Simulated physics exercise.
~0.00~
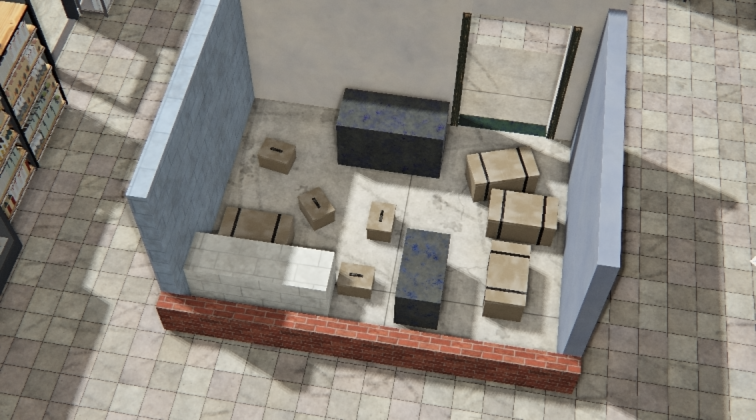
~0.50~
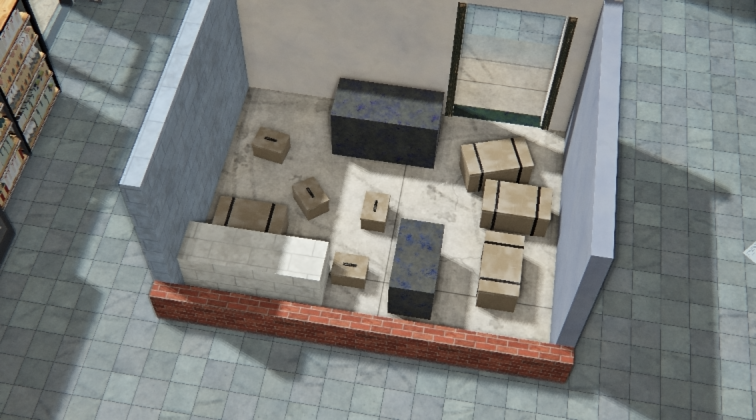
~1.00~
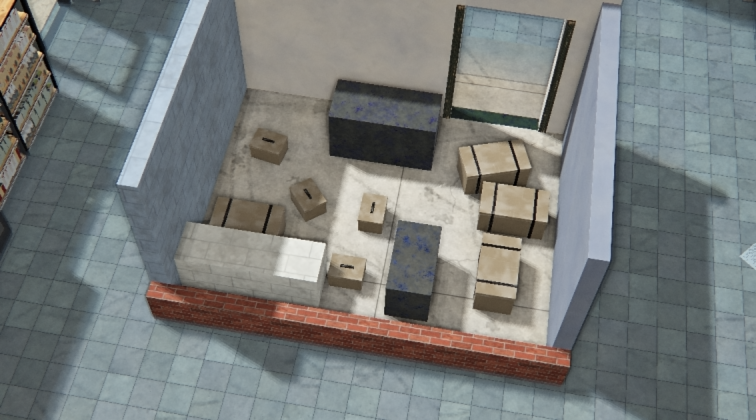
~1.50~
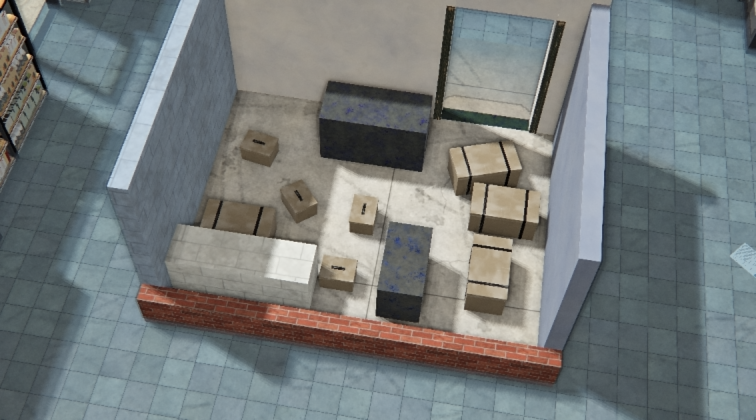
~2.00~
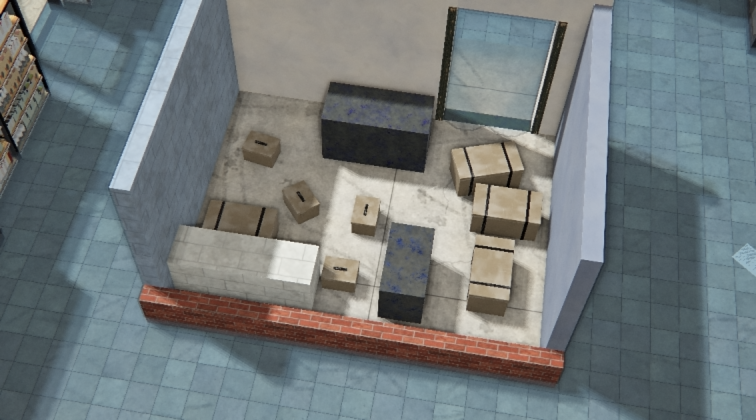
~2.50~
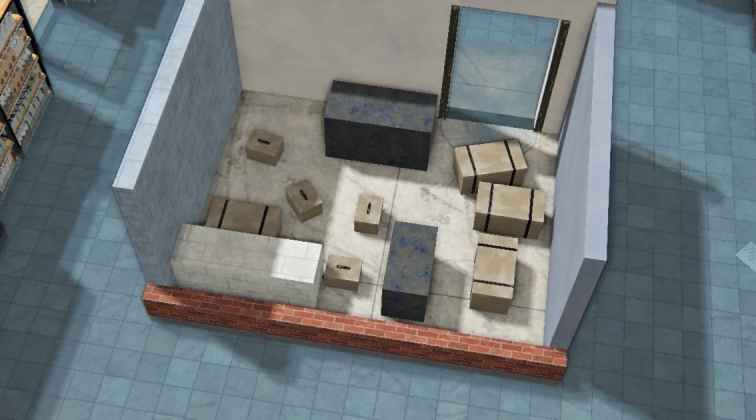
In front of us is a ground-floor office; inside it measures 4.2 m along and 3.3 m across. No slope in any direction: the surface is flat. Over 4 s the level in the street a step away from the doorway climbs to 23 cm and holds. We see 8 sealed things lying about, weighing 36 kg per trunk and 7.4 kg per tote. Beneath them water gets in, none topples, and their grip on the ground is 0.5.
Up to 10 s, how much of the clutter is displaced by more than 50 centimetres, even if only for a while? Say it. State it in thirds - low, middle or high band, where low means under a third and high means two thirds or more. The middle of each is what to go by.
High band.
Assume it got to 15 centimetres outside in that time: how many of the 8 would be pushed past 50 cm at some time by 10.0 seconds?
You'd get 1 in that case.
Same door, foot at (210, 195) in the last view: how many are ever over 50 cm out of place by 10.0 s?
Result: 3.
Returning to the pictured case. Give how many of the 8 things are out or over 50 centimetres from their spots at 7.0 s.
I make it 4 by then.
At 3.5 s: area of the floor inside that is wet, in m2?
Wet: Near 1.5 m2.
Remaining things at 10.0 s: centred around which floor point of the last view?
I'd say about (338, 220) in the last view.
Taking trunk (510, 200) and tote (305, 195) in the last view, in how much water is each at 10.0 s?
First roughly 21 cm, second roughly 11 cm.
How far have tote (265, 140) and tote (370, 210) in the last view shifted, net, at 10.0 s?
They sit 80 cm and 100 cm away, in the order given.
After 3.5 s 0 of 8 are over 50 cm from their spots; 0 afloat.
After 4.5 s 0 of 8 are over 50 cm from their spots; 0 afloat.
After 7.0 s 4 of 8 are over 50 cm from their spots; 4 afloat.
After 10.0 s 6 of 8 are over 50 cm from their spots, and 6 have been at some point; 7 afloat.
